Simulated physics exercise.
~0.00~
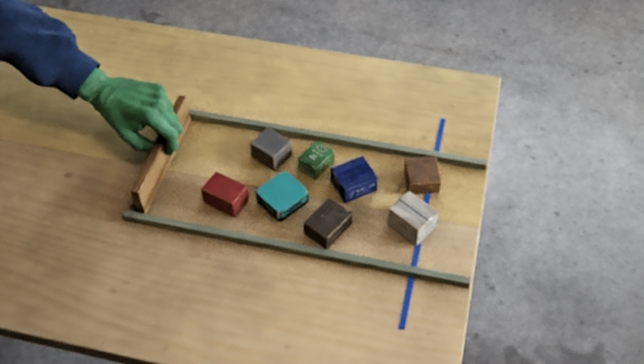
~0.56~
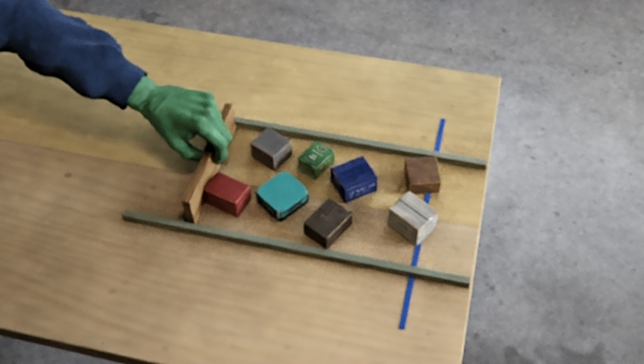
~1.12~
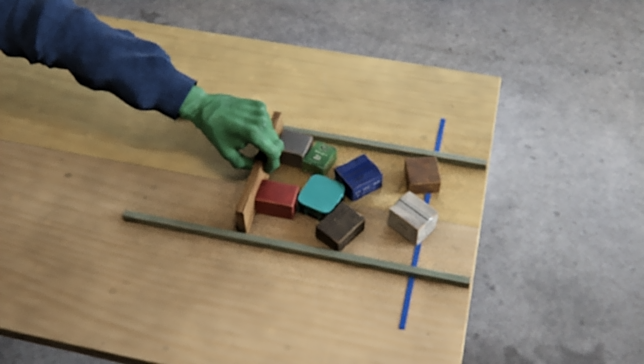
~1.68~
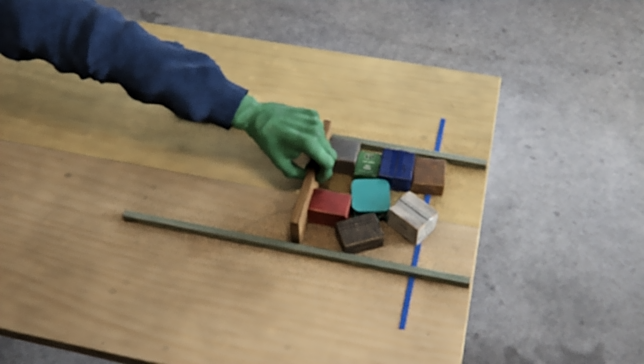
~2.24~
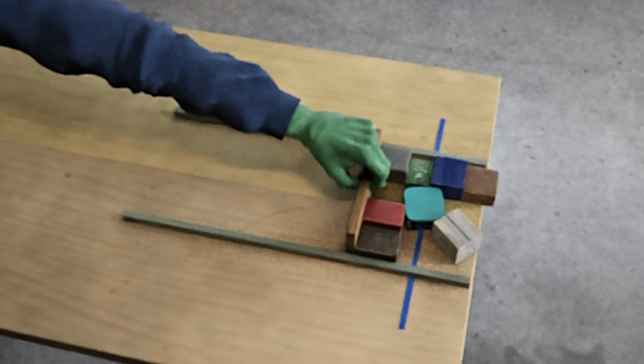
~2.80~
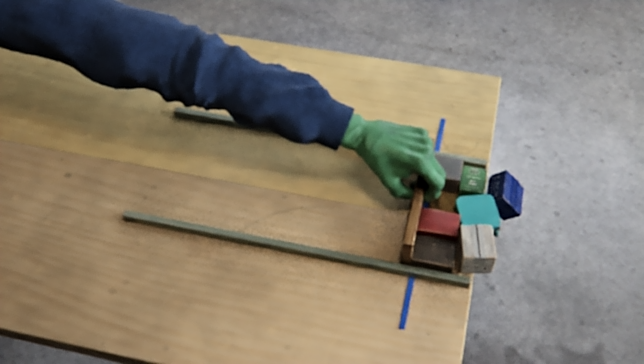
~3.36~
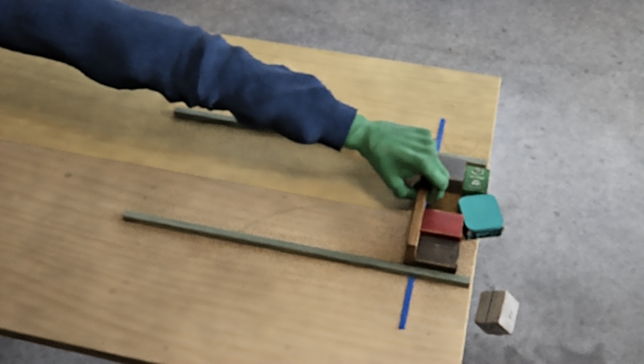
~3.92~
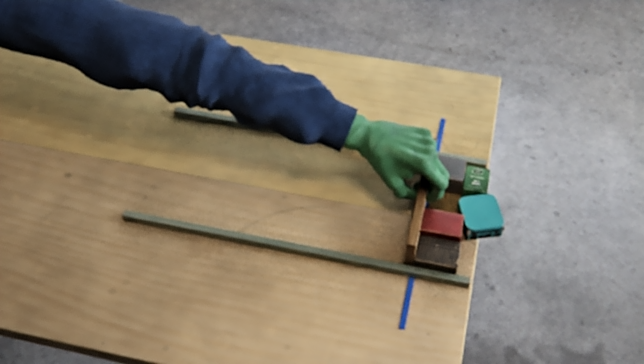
A green-gloved hand in a blue sleeve pushes an upright wooden board rightward across a wooden table, seen from above at an angle over a grey concrete floor. Between two thin rails lie small blocks in grey, green, blue, brown, red, turquoise, dark brown and white, with blue tape near the right edge. The board gathers the red, grey and turquoise pieces, then bunches the rest together. The brown block goes over the edge, then the blue one, and the white box tumbles after them. The board stops by the tape, leaving five pieces, the green and turquoise ones at the edge.
